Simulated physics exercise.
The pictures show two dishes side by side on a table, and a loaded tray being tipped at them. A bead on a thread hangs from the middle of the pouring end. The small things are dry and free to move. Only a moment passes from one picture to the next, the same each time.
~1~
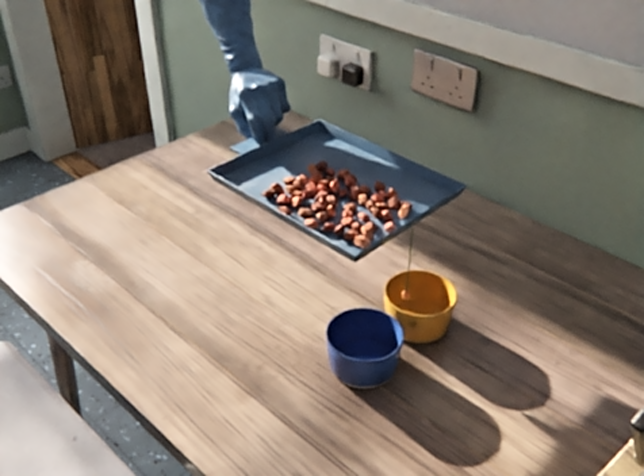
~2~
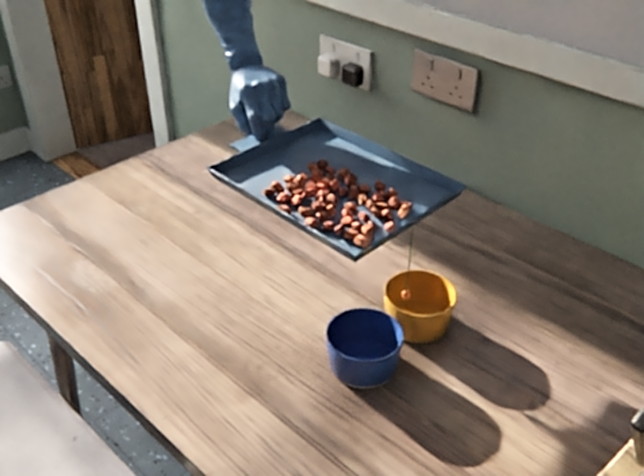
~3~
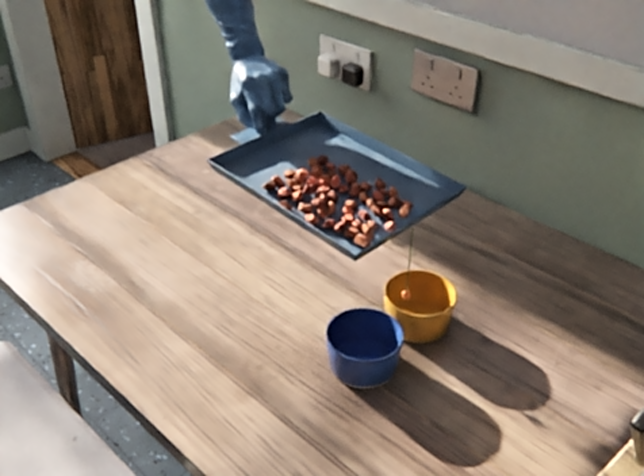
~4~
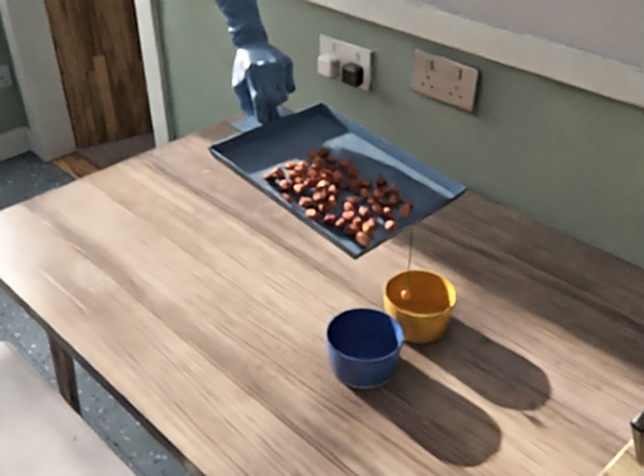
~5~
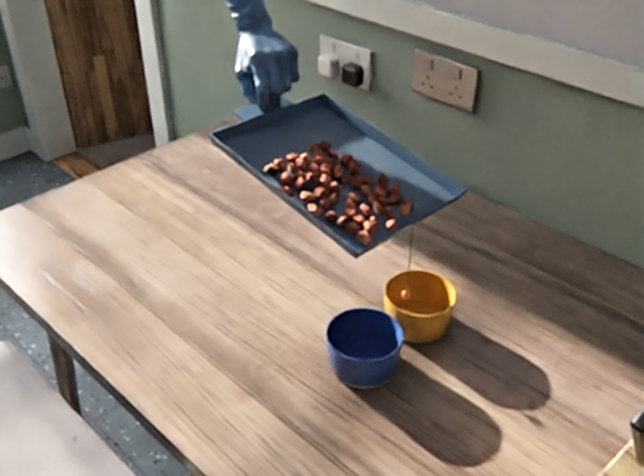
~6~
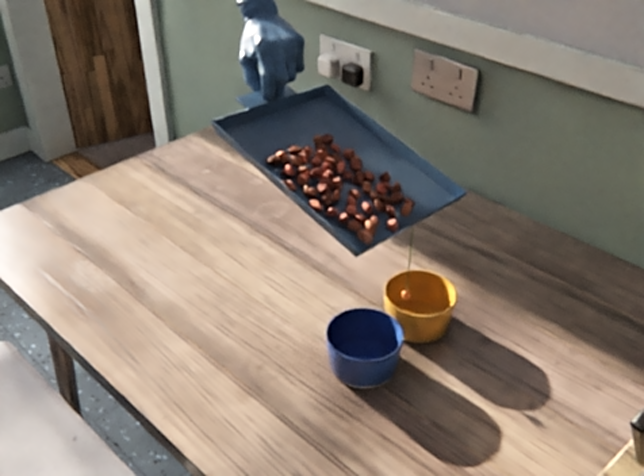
A dark blue-grey tray scattered with reddish-brown bits hangs over a wooden table beside a green wall with sockets, seen from above at an angle. A blue-gloved hand grips its far left end, while a deep blue dish and a yellow dish sit side by side below, a thread with a bead hanging near the yellow one. The hand slowly raises its end, steepening the tray's slant, while the camera stays still.
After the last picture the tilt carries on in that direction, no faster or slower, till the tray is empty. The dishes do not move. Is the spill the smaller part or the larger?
Caught overall: Only the smaller part.
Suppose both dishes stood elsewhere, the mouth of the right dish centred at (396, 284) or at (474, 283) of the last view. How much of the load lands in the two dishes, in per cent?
In turn 0 and 80 in a hundred.
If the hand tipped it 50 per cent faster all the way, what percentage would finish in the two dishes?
Some 20 per cent.
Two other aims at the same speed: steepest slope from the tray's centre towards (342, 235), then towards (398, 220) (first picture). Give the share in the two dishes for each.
About 80 and 30 per cent.
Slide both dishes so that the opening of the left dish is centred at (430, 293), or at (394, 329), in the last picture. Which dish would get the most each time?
At the first place the left dish, at the second the right-hand dish.
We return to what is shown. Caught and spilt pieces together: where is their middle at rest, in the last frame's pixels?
At about (465, 330).
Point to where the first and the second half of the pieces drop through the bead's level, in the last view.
Around (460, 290) and then (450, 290).
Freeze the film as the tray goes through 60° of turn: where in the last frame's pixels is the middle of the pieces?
At about (417, 199).
Just after the last frame, tray tipped steeply; almost all on the tray; about a tenth in the air.
A moment on, tray tipped right over; about a tenth on the tray; about a tenth in the right dish; roughly half outside both; roughly a third in the air.
Further on, tray tipped past a quarter turn; roughly a quarter in the right dish; the larger part outside both.
When it is over, tray tipped past a quarter turn; not one in the left dish; roughly a quarter in the right dish; the larger part outside both.
